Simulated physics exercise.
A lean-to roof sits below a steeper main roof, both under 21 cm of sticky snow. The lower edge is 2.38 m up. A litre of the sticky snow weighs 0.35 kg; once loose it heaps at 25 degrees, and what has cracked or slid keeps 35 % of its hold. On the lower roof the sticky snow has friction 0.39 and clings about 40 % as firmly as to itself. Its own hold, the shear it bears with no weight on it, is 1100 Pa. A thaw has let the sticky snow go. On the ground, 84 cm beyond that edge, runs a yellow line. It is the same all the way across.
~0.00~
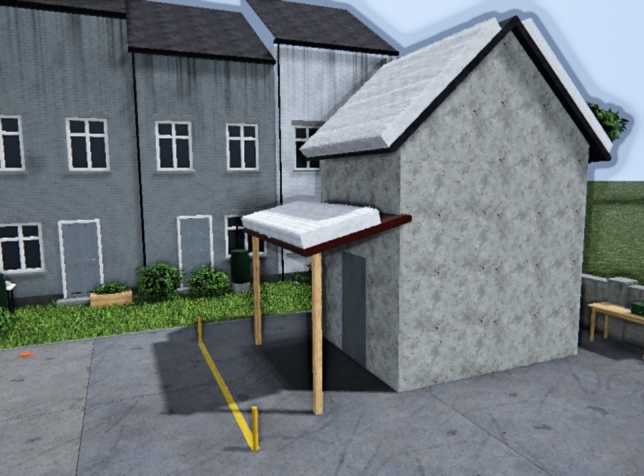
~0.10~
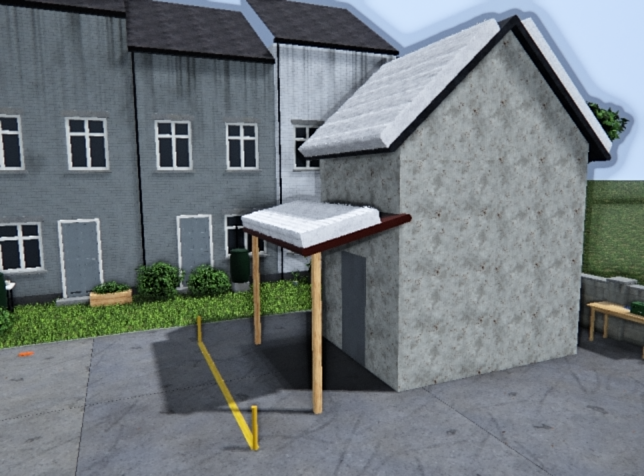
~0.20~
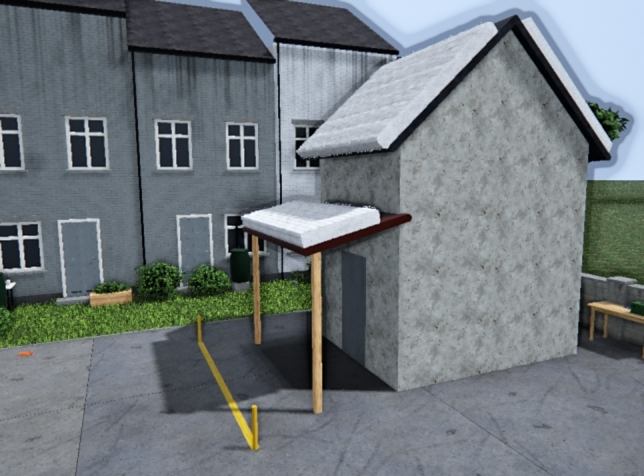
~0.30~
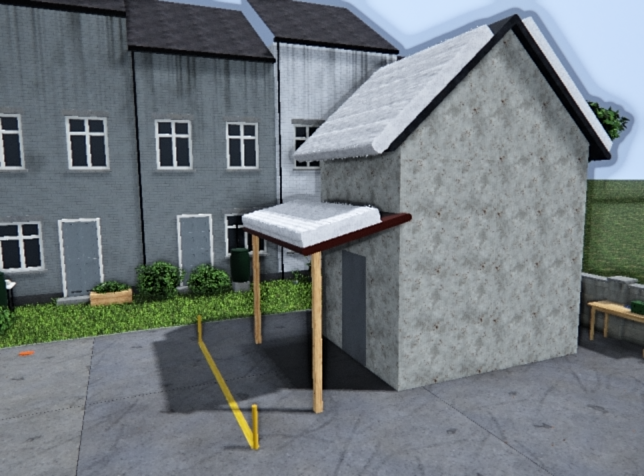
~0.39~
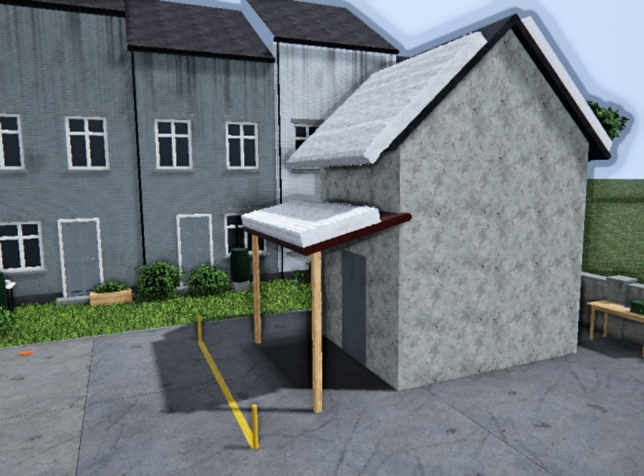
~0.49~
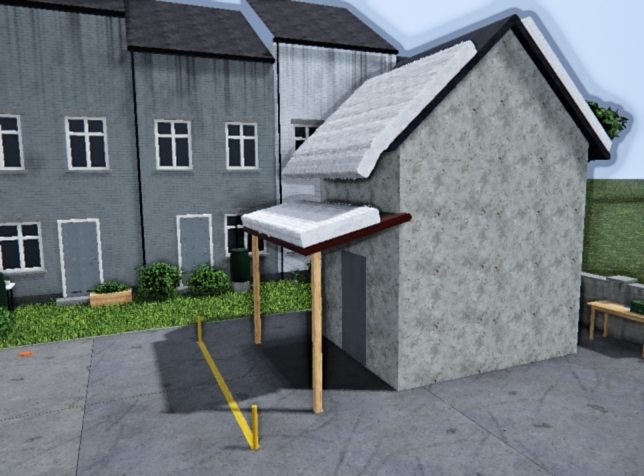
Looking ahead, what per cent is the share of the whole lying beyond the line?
Expect roughly 55 %.
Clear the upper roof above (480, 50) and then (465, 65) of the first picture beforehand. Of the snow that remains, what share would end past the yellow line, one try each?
In that order: 45 %, 35 %.
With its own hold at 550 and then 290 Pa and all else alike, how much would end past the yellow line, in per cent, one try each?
In that order: 70 %, 65 %.
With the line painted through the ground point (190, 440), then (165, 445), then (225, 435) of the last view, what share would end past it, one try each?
In turn about 35 %, 25 %, 50 %.
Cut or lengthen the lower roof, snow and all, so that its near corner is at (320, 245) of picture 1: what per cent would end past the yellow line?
In that case some 65 per cent.
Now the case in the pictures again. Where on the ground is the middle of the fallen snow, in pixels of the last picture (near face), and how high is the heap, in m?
Around (190, 440); it stands about 0.3 m.
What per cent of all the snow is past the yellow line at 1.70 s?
Near 50 %.
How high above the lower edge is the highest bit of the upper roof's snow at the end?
Some 0.5 m.
After 1.04 s, none is below the lower edge and 0 % is past the line.
After 1.70 s, 53 % is below the lower edge and 48 % is past the line.
After 2.35 s, 66 % is below the lower edge and 55 % is past the line.
After 3.00 s, 66 % is below the lower edge and 55 % is past the line.
After 3.20 s, 66 % is below the lower edge and 55 % is past the line.
